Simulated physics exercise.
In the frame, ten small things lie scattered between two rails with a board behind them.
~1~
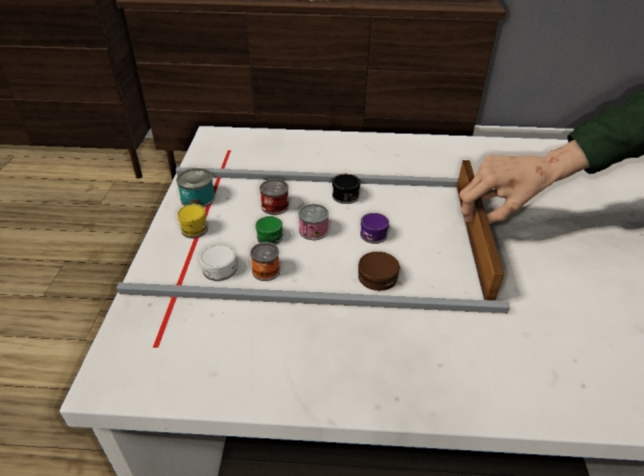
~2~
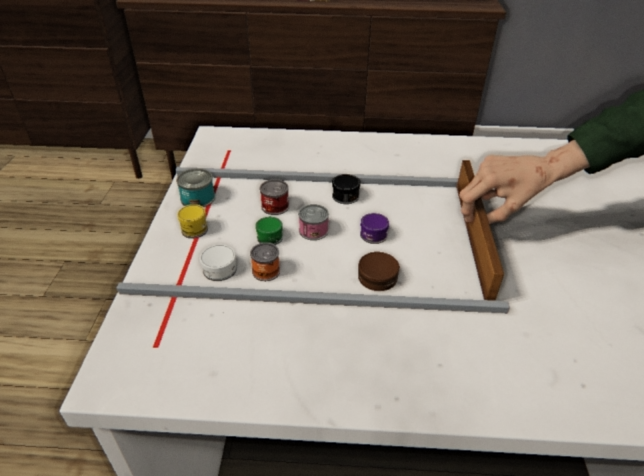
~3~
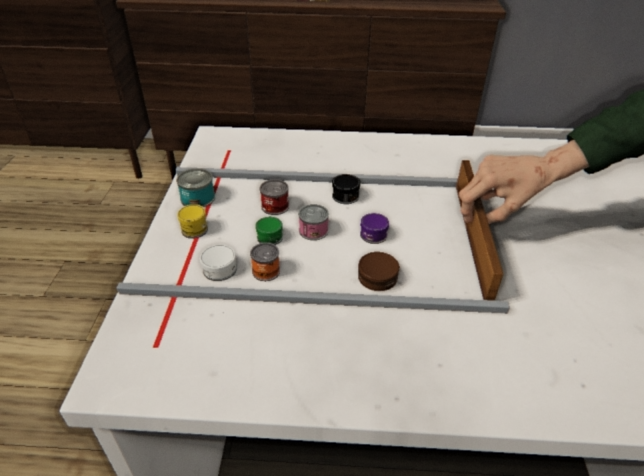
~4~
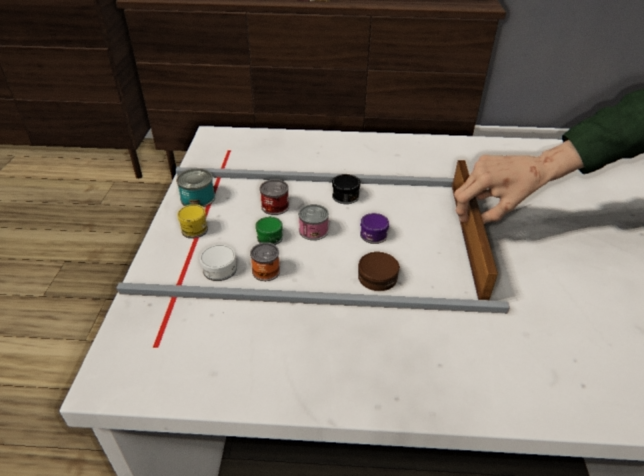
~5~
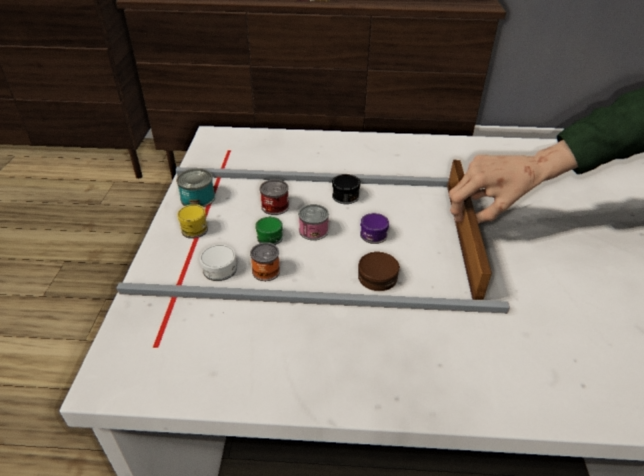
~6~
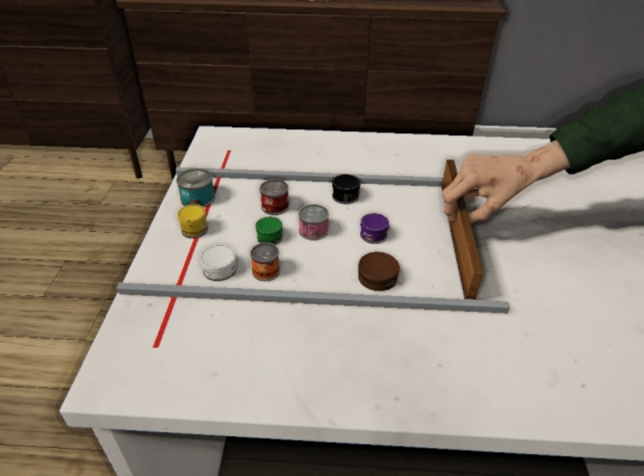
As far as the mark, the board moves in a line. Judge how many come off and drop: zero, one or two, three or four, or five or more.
One or two come off.
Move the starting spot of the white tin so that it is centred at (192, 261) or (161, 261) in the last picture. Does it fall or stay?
Place by place, it goes down, then goes down.
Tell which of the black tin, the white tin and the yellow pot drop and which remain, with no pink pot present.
In that case the black tin stays where it is, the white tin goes off the edge, the yellow pot stays where it is.
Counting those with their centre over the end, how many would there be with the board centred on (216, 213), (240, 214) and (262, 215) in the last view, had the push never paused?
Respectively, 1, 0 and 0.
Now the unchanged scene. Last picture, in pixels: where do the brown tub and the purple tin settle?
First (165, 261), then (187, 218).
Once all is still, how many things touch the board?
Count recorded: 5.
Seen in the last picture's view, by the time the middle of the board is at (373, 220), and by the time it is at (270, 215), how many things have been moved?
The first count is 2, and then it's 8.
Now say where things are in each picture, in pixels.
In the first frame, turquoise tin (196, 188); yellow pot (193, 221); white tin (219, 263); board (477, 224); tape (201, 227).
In the second frame, yellow pot (193, 222); purple tin (374, 228).
In the third frame, white tin (219, 263); black tin (346, 189).
In the fourth frame, turquoise tin (196, 188); brown tub (378, 271).
In the fifth frame, yellow pot (193, 222); board (466, 224).
In the sixth frame, turquoise tin (196, 188); yellow pot (193, 222); white tin (219, 263); board (459, 223); tape (201, 227).
Early on, none off yet; turquoise tin at rest near (196, 188); yellow pot at rest near (193, 222); white tin at rest near (219, 263).
Finally, the number that fall off is one or two; lost, white tin.
